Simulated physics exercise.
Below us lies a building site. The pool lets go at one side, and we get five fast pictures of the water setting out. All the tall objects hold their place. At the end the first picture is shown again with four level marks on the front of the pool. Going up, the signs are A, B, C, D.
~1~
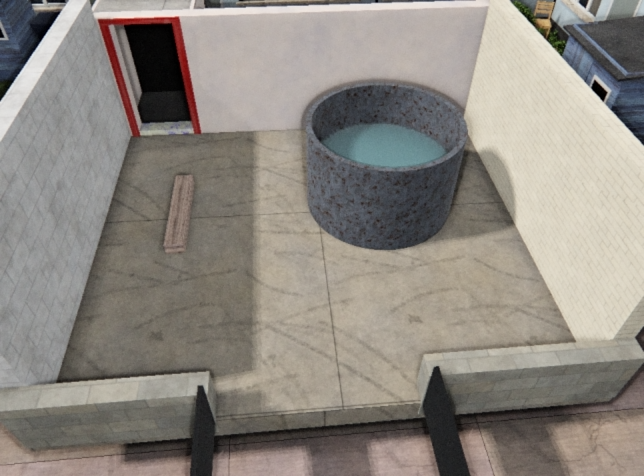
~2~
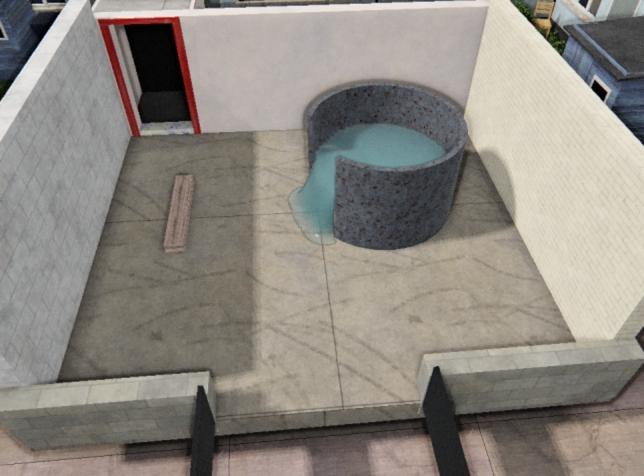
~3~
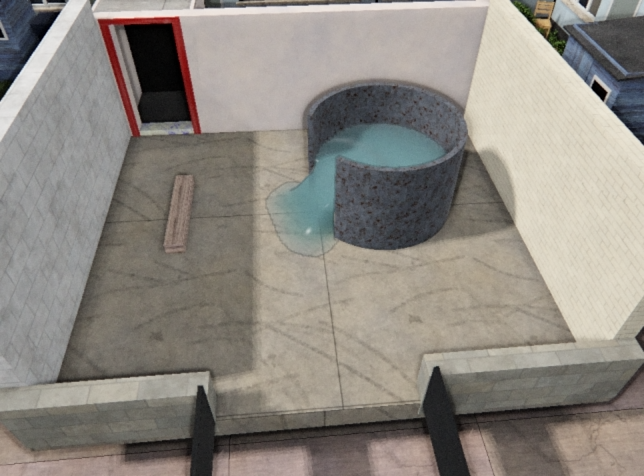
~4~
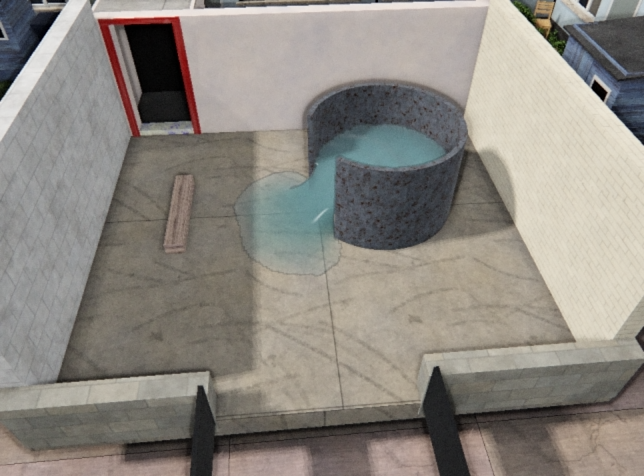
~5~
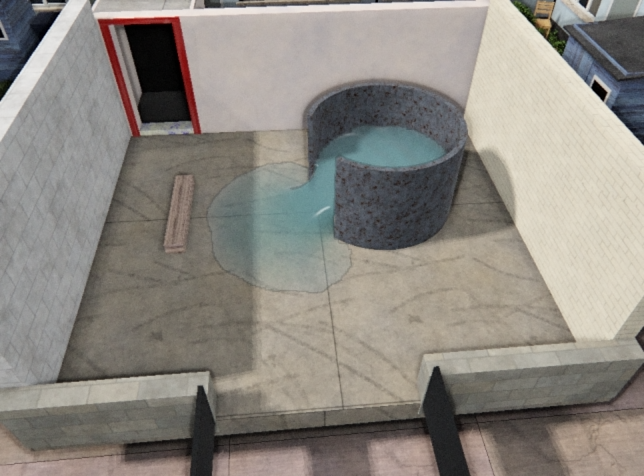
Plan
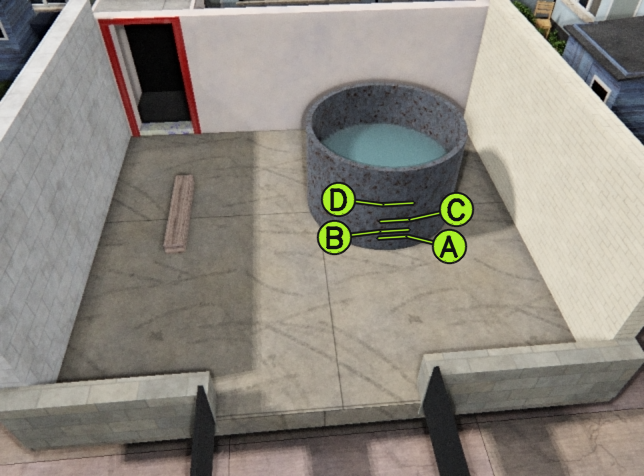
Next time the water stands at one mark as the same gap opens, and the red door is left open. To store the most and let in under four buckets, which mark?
Choose C.
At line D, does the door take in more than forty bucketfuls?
No.
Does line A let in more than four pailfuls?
No, not at all.
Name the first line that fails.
D it is.
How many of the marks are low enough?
Three of the four.
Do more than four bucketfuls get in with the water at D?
Yes.
On the marked copy, A at (393, 237); B at (393, 230); C at (395, 220); D at (397, 203); from the bottom up A, B, C, D.
With A, nothing gets over.
With B, nothing gets over.
With C, a bucket or two gets in.
With D, about 13 bucketfuls get in.
